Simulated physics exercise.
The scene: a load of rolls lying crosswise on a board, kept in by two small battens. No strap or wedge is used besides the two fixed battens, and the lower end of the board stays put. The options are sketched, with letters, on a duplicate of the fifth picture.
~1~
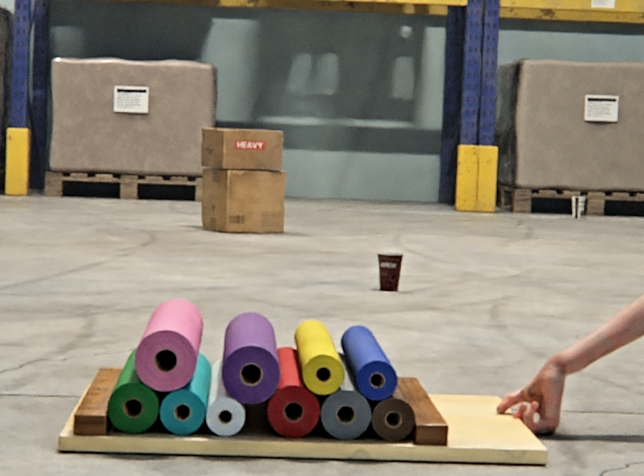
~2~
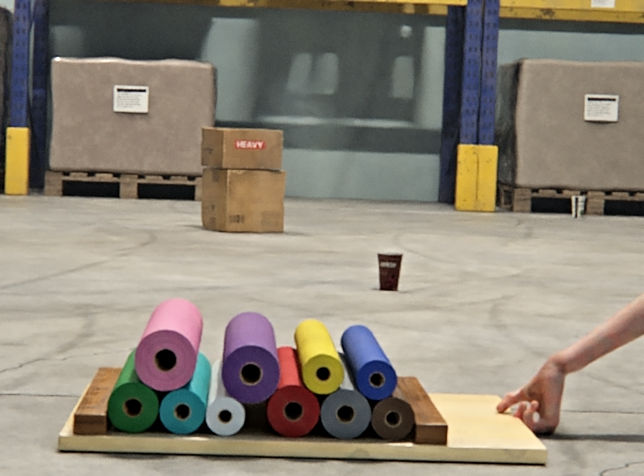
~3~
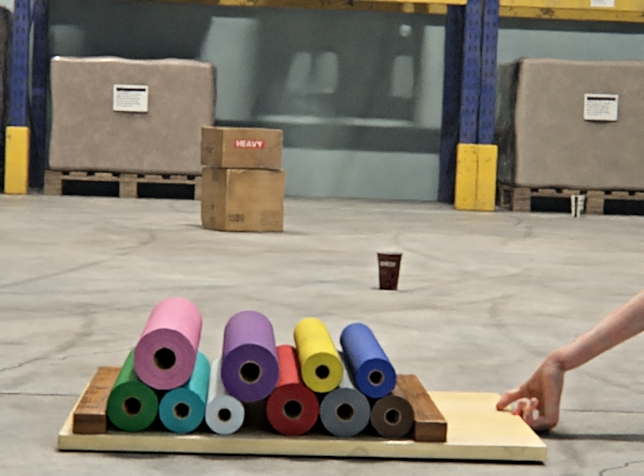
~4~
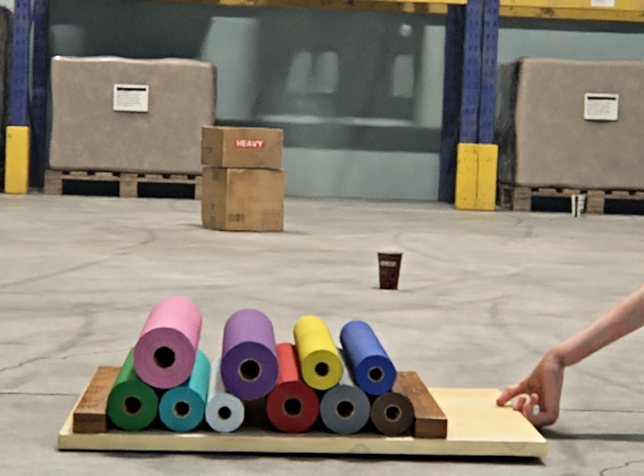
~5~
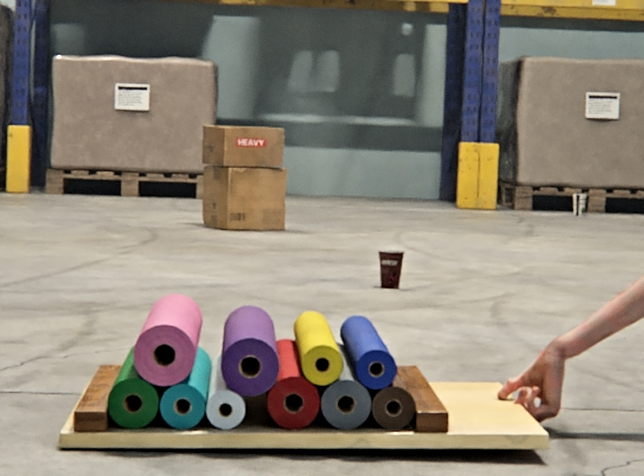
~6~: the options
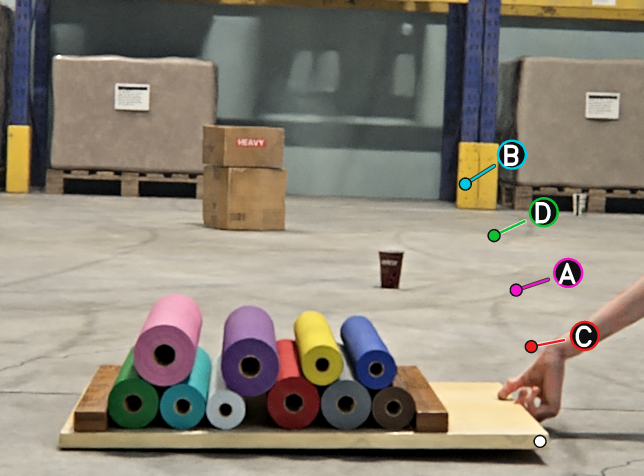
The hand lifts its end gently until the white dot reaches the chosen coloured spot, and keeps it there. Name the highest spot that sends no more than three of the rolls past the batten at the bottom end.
At most to B.
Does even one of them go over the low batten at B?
Yes.
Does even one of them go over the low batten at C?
At C: No.
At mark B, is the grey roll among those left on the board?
Yes, with B.
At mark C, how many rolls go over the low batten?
The count is none.
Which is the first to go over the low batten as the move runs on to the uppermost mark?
It is the pink one.
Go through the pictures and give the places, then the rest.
The first picture shows red roll (294, 411); grey roll (346, 414); brown roll (394, 419).
The second picture shows brown roll (393, 418); pink roll (165, 360).
The third picture shows board (299, 409); brown roll (392, 416); blue roll (376, 378); green roll (132, 406).
The fourth picture shows board (299, 407); green roll (133, 405); turquoise roll (182, 409).
The fifth picture shows board (300, 403); green roll (133, 403); turquoise roll (183, 406).
On the marked copy, A at (516, 290); B at (465, 184); C at (531, 347); D at (494, 236); the white dot at (540, 442).
With B. Early on, board at 19°.
Further on, board at 34°.
At the end, board at 34°, two over the low batten (pink, purple).
As for the rest, A none over the low batten; C none over the low batten; D two over the low batten (pink, purple).
